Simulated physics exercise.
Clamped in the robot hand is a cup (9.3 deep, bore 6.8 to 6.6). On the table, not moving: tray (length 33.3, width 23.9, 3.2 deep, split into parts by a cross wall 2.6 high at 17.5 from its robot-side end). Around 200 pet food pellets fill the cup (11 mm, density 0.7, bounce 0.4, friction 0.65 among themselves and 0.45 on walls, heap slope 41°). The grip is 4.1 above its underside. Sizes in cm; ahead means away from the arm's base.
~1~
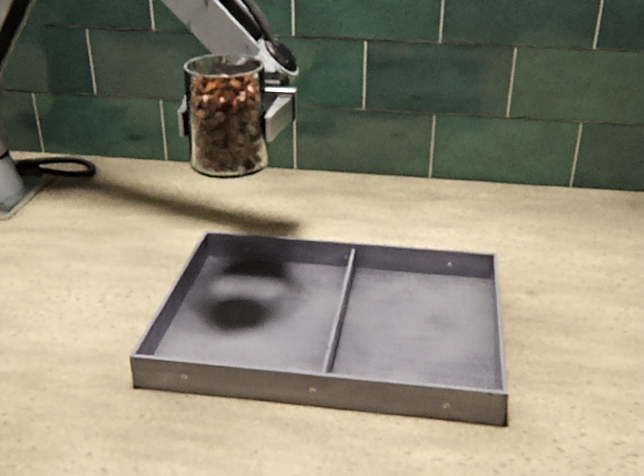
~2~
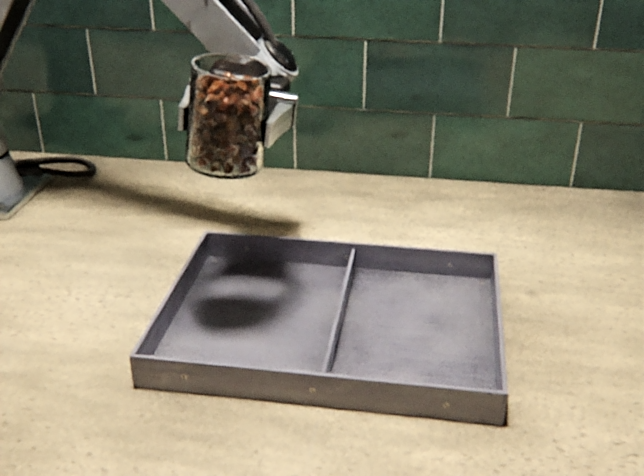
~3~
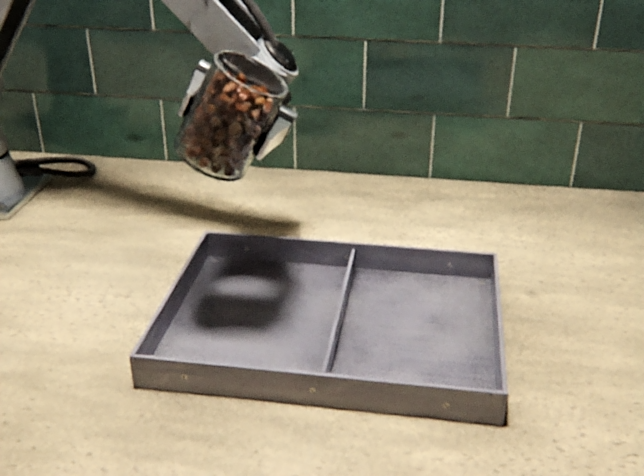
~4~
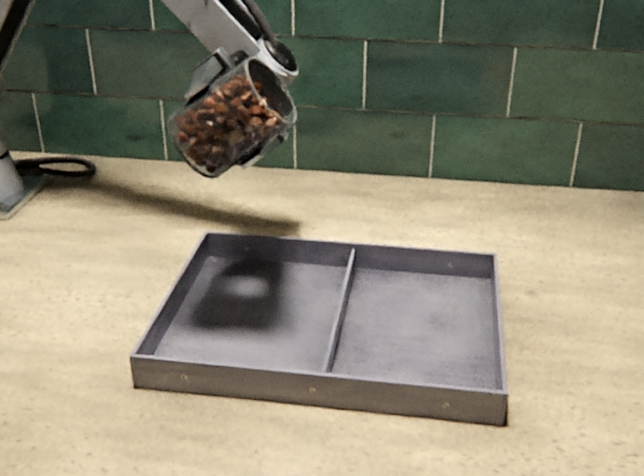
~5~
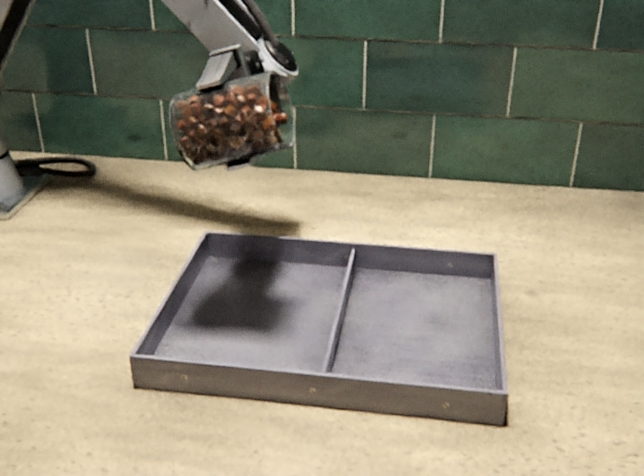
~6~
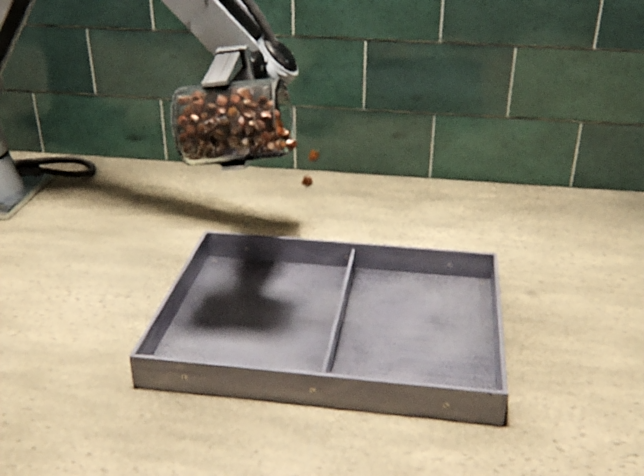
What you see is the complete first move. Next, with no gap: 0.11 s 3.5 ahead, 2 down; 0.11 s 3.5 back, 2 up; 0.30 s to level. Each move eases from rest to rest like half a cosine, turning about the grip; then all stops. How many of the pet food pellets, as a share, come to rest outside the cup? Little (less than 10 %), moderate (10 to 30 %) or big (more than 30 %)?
A moderate share, 10 to 30 %, ends outside the cup.
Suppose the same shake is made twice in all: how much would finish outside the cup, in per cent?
In that case some 25 per cent.
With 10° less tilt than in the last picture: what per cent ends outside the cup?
About 10 per cent.
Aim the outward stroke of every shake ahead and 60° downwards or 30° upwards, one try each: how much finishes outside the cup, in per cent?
Some 5 and 45 per cent.
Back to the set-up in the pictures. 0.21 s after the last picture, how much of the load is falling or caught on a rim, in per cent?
Roughly 10 per cent.
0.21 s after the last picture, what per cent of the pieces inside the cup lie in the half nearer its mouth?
Roughly 45 per cent.
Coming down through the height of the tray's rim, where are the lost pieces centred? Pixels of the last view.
Near (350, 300).
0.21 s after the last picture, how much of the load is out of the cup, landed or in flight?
About 10 per cent by then.
Then, 0.21 s on, tilted 81° forward, highest piece 24 above the table; 178 in the cup, 1 in the robot-side part, 1 in the far-side part, 19 in flight or on a rim.
Then, 0.42 s on, tilted 22° forward, highest piece 26 above the table; 167 in the cup, 18 in the far-side part, 10 in the robot-side part, 4 in flight or on a rim.
Then, 0.72 s on, level, highest piece 26 above the table; 167 in the cup, 20 in the far-side part, 12 in the robot-side part.
Then, 1.77 s on, level, highest piece 26 above the table; 167 in the cup, 20 in the far-side part, 12 in the robot-side part.
In the end, 167 in the cup, 20 in the far-side part, 12 in the robot-side part. That is 16 % outside the cup.
